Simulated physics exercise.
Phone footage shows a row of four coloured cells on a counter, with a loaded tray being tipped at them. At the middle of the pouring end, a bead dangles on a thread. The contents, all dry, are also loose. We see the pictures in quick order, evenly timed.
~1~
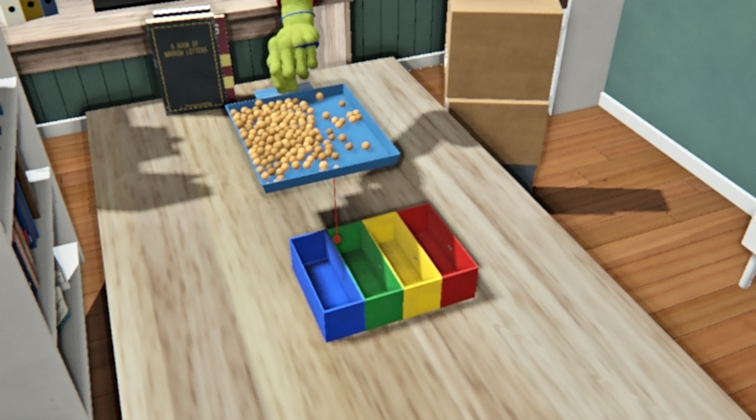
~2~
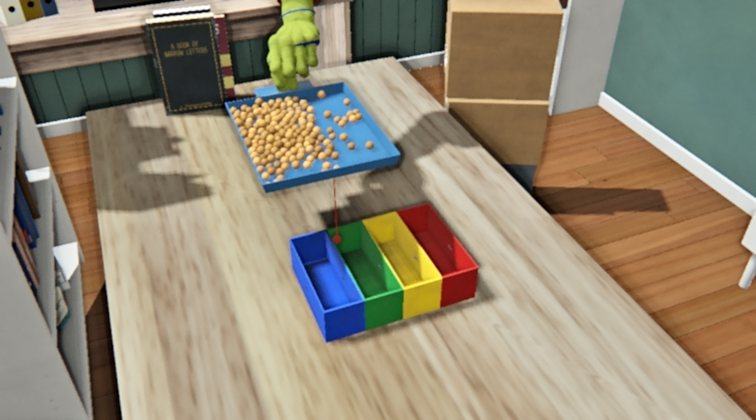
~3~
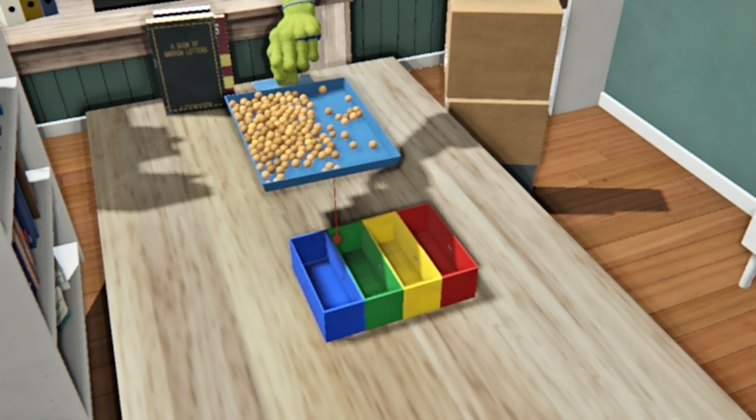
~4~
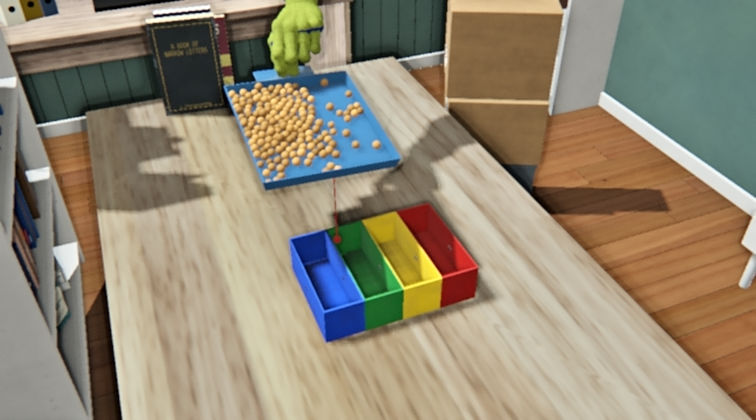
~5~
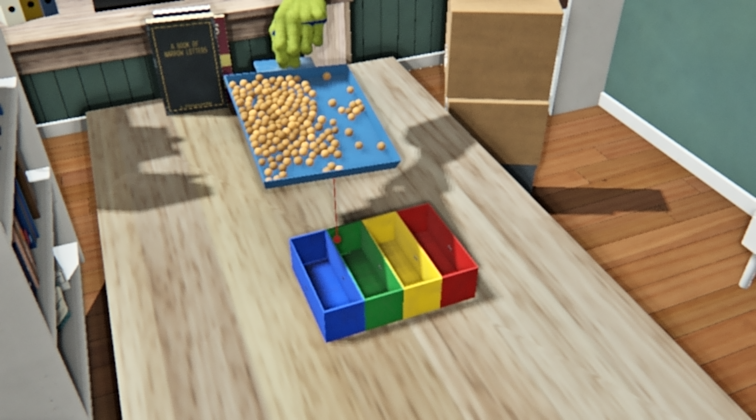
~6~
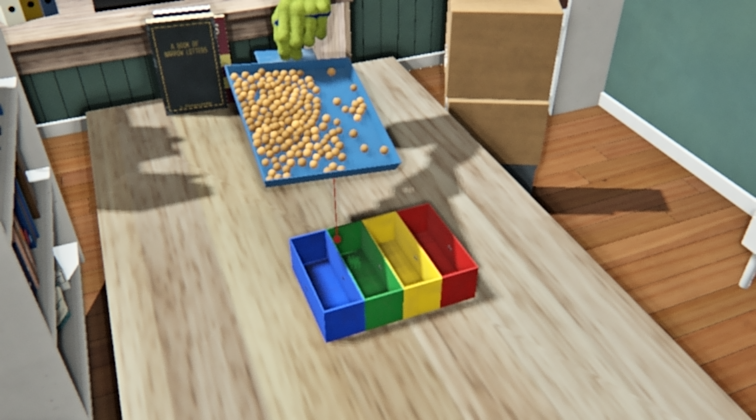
At the start, a green hand holds the far side of a blue tray of round wooden beads, nearly level behind a row of blue, green, yellow and red cells. The hand then gradually raises the tray's far side, tilting it toward the near right corner, and the beads shift slightly within it.
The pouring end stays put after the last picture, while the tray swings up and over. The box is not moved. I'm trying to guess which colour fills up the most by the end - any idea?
Go with yellow; that cell ends fullest.
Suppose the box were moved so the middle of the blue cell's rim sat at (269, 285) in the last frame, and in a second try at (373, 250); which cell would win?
The red cell, and then the cell in green.
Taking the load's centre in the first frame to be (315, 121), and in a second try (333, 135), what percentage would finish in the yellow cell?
In order, about 60 and 60 in a hundred.
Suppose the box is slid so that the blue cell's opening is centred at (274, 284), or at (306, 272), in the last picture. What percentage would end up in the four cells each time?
Estimate: 50 % first, 90 % second.
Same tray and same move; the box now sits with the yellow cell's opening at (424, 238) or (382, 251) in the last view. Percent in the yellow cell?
Roughly 30% on the first try and 30% on the second.
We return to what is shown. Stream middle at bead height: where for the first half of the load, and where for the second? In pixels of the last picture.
I'd place the first part at (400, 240) and the rest at (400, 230).
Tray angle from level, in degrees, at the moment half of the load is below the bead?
Somewhere near 85 degrees, I'd say.
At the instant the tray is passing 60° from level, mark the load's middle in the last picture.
The middle of the pieces shows up near (362, 155).
Shortly afterwards, tray tipped steeply; the bulk on the tray; a little in the yellow cell; only a few in the red cell; only a few in the blue cell; only a few in the green cell; a little falling or outside the box.
Next, tray tipped right over; a little on the tray; near half in the yellow cell; near a quarter in the green cell; a little in the red cell; only a few in the blue cell; a little falling or outside the box.
Some moments later, tray tipped past a quarter turn; near half in the yellow cell; near a quarter in the green cell; a little in the red cell; only a few in the blue cell; a little falling or outside the box.
In the end, tray tipped past a quarter turn; near half in the yellow cell; near a quarter in the green cell; a little in the red cell; only a few in the blue cell; a little outside the box.
